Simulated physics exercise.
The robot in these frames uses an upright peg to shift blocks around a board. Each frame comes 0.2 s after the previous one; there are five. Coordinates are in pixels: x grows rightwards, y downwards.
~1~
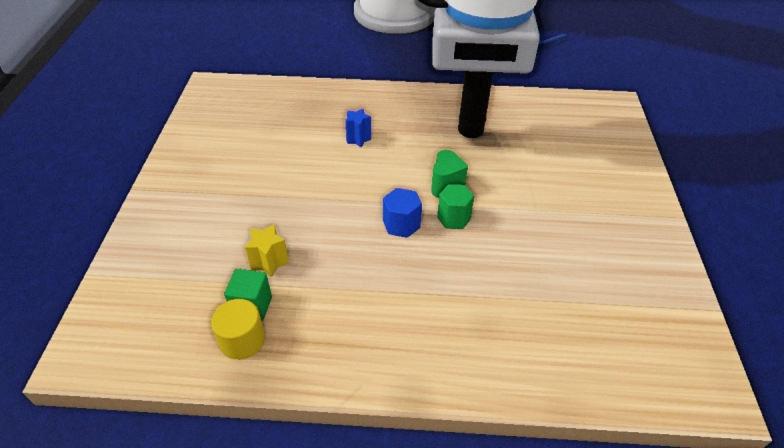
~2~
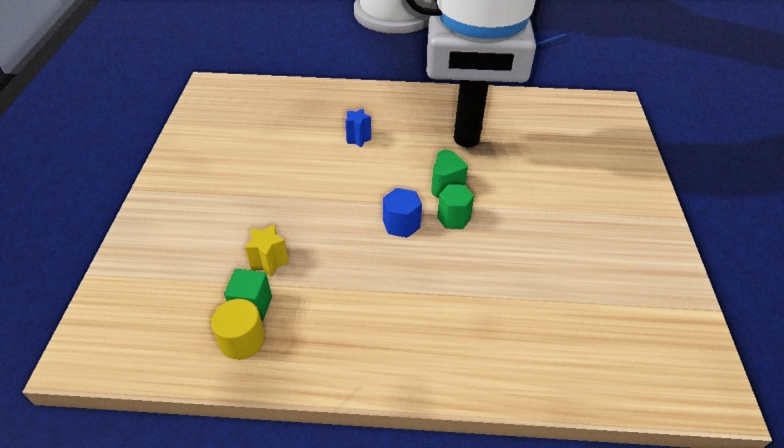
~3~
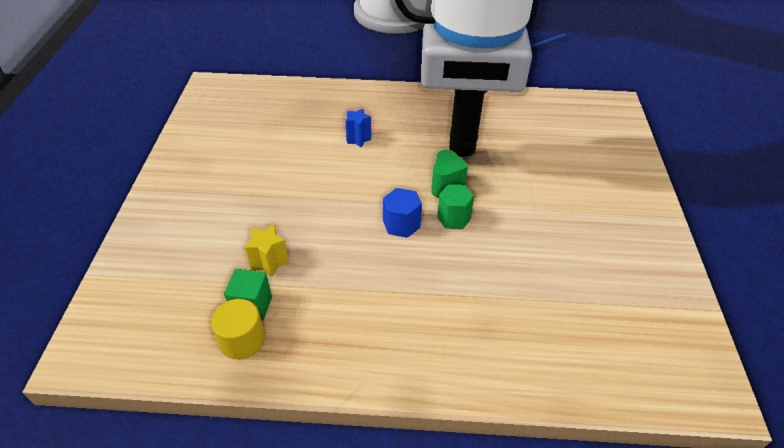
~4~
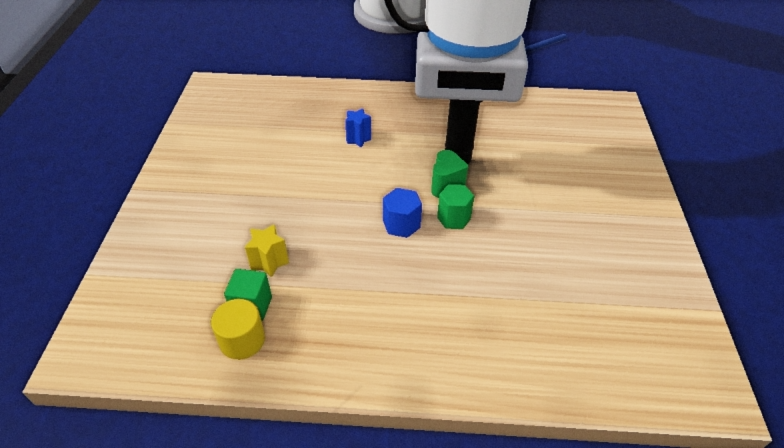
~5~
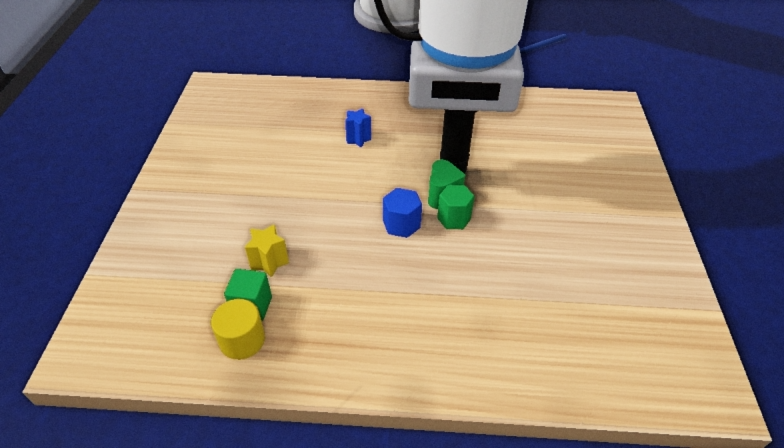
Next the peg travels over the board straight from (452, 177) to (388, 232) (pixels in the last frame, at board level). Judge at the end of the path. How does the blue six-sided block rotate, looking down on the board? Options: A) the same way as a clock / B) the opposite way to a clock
A - the same way as a clock.
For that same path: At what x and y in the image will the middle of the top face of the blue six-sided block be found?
Its top centre is at about (369, 230).
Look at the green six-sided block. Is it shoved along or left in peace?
It travels a centimetre or more.
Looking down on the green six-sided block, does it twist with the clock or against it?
From above, the turn goes anticlockwise.
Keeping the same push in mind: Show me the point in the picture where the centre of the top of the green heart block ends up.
Roughly at (428, 211).
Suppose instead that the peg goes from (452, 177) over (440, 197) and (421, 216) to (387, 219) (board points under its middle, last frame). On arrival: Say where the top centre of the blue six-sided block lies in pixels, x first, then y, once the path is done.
The point I'd pick in the picture is (376, 218).
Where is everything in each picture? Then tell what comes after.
Peg's lower end at (471, 131); blue six-sided block at (403, 200); green heart block at (449, 162); green six-sided block at (457, 194), in the first picture.
Peg at (467, 140); blocks still, in the second picture.
Peg at (462, 149); blocks still, in the third picture.
Peg at (458, 159); blocks still, in the fourth picture.
Peg at (453, 169); blue six-sided block at (403, 200); green heart block at (445, 173); green six-sided block at (457, 195), in the fifth picture.
The first path, step by step. One third of the way, peg at (432, 186); green heart block at (431, 191), turned 30° anticlockwise; green six-sided block at (461, 203), turned 50° anticlockwise.
Two thirds of the way, peg at (411, 204); blue six-sided block at (389, 214), turned 55° clockwise; green heart block at (428, 208), turned 80° anticlockwise; green six-sided block at (462, 204), turned 55° anticlockwise.
At the end, peg at (388, 224); blue six-sided block at (369, 230), turned 60° clockwise; green heart block at (428, 211), turned 95° anticlockwise; green six-sided block at (462, 204), turned 55° anticlockwise.
